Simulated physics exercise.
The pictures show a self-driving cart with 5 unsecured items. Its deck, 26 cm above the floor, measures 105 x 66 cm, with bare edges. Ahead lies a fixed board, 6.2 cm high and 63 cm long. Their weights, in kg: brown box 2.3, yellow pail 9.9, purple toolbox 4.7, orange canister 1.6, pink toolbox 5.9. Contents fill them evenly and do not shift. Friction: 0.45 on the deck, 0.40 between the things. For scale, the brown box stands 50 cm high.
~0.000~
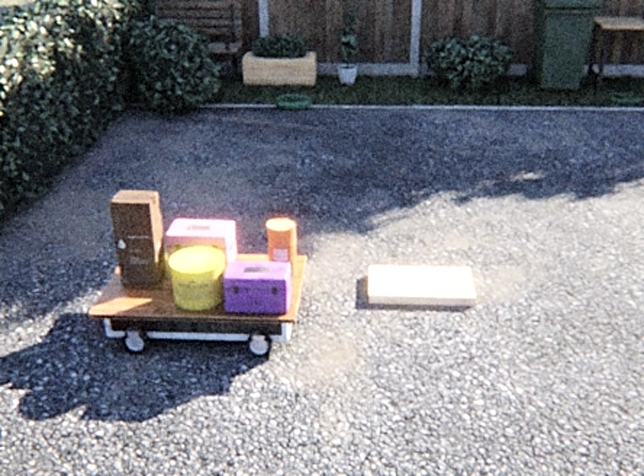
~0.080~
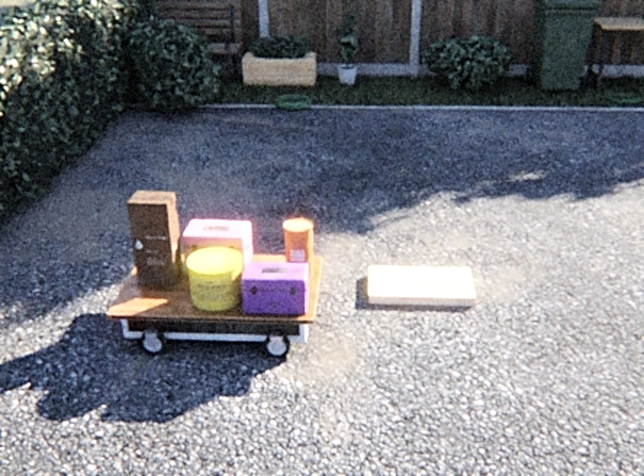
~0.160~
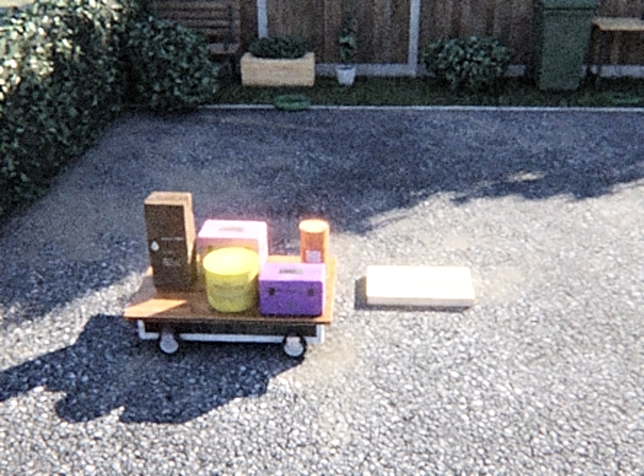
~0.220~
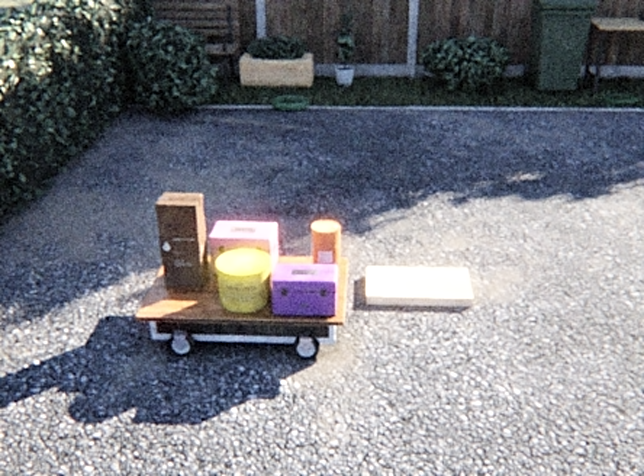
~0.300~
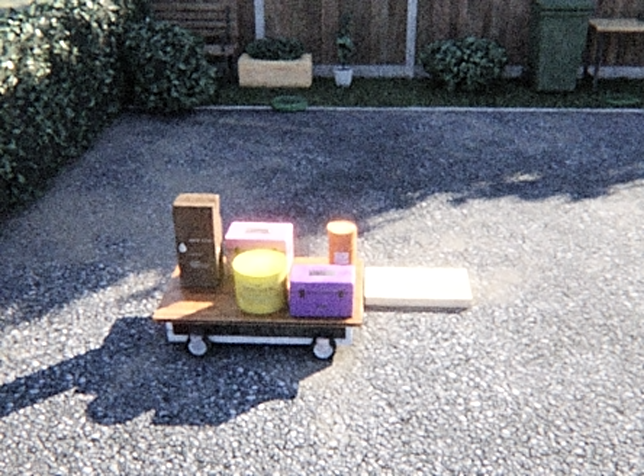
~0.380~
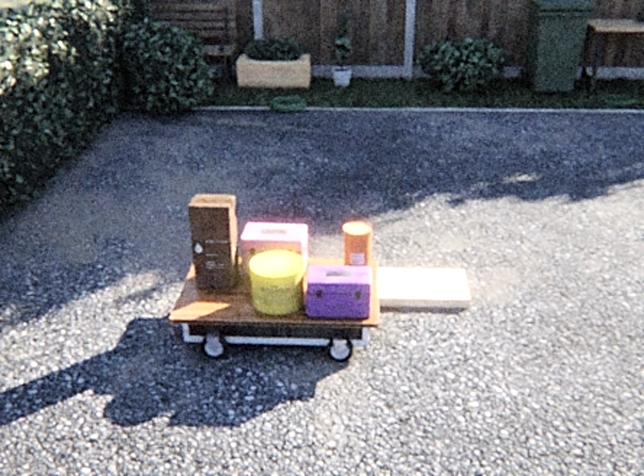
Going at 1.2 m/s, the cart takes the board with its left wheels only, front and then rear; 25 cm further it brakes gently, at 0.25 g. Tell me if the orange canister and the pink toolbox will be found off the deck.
The orange canister stays on the cart and the pink toolbox stays on the cart.
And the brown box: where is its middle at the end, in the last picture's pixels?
At about (564, 246).
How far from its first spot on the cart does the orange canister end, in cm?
Some 22 cm.
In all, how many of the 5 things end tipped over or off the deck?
1 of them.
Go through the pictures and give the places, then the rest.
In the first frame, cart 0 cm along; orange canister (282, 249); pink toolbox (202, 247).
In the second frame, cart 10 cm along; purple toolbox (276, 288); brown box (156, 238).
In the third frame, cart 19 cm along; yellow pail (233, 280); purple toolbox (293, 289).
In the fourth frame, cart 26 cm along; brown box (183, 240); yellow pail (245, 280).
In the fifth frame, cart 36 cm along; purple toolbox (322, 291); brown box (199, 241).
In the sixth frame, cart 46 cm along; orange canister (358, 253); pink toolbox (275, 251).
After 0.98 s, cart 118 cm along; orange canister leaning 42° near (472, 256); pink toolbox slid 3 cm near (396, 251); purple toolbox slid 2 cm.
After 1.68 s, cart 202 cm along; orange canister leaning 60° near (618, 270); pink toolbox slid 4 cm near (550, 258); brown box leaning 10°.
At rest (4.0 s), tipped over on the cart, orange canister; the other 4 in place, give or take 10 cm. In the last view, pink toolbox near (623, 260).
